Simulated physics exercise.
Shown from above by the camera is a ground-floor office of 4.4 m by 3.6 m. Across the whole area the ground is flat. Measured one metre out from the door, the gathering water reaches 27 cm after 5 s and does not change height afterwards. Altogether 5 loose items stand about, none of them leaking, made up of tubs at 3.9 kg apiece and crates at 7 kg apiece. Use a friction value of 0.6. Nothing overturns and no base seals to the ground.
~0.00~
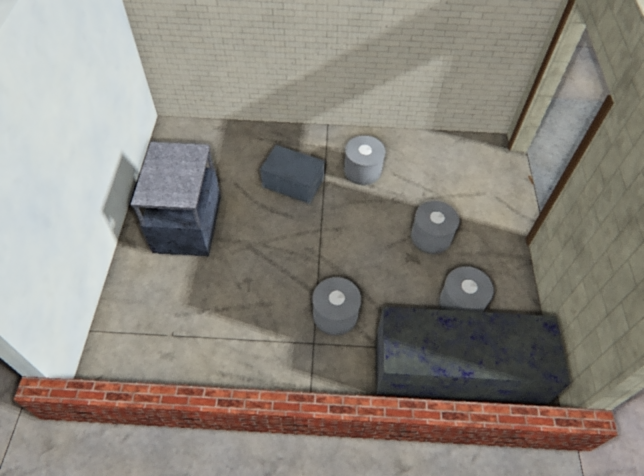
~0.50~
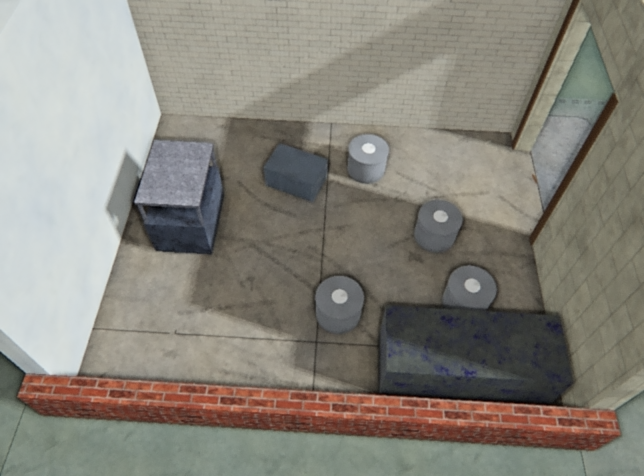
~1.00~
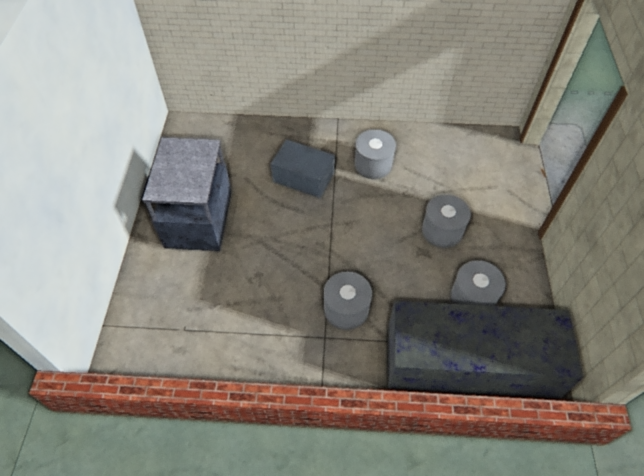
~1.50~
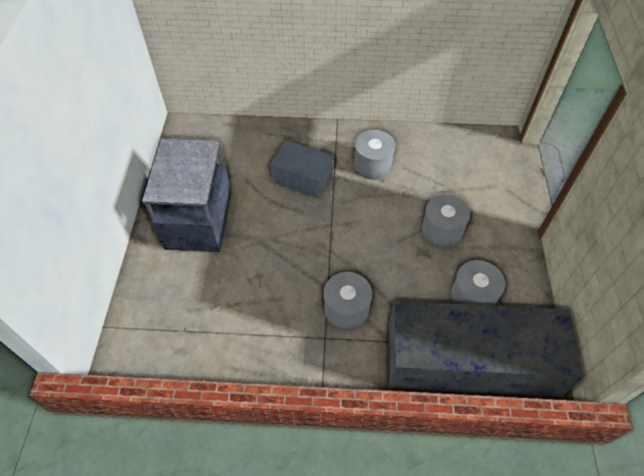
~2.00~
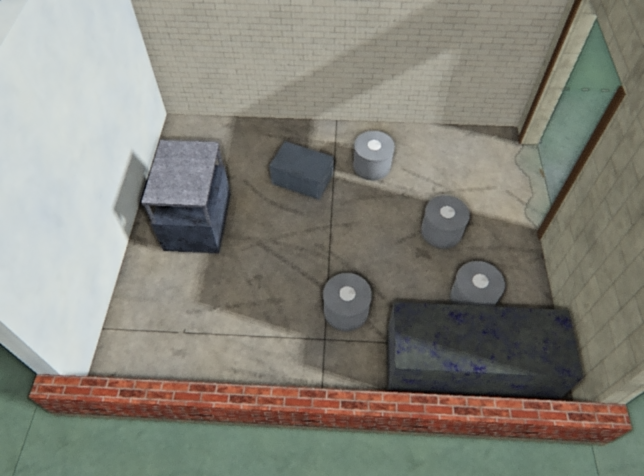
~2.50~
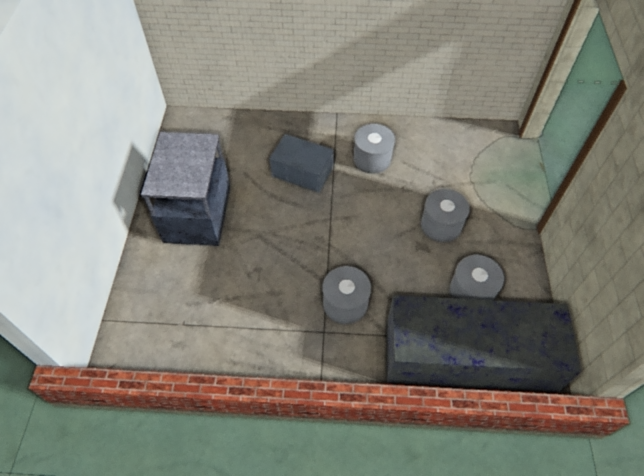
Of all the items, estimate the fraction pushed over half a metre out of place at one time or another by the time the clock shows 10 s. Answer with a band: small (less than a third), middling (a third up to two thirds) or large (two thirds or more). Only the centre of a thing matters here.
Large.
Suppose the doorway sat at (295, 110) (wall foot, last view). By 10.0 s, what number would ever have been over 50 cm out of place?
Then it comes to 5.
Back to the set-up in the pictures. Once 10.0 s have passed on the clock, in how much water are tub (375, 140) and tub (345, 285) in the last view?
Roughly 20 and 13 cm.
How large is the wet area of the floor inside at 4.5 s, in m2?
Roughly 6.0 m2.
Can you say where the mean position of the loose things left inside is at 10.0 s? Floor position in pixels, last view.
It sits at about (261, 245).
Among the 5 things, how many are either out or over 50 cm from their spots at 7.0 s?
By then the count is 4.
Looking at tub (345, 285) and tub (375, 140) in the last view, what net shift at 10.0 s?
Net displacement, in order: 60 cm; 250 cm.
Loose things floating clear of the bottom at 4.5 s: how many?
It comes to 0.
After 3.5 s 0 of 5 are over 50 cm from their spots; 0 afloat.
After 4.5 s 1 of 5 are over 50 cm from their spots; 0 afloat.
After 7.0 s 4 of 5 are over 50 cm from their spots; 4 afloat.
After 10.0 s 4 of 5 are over 50 cm from their spots, and 4 have been at some point; 4 afloat.
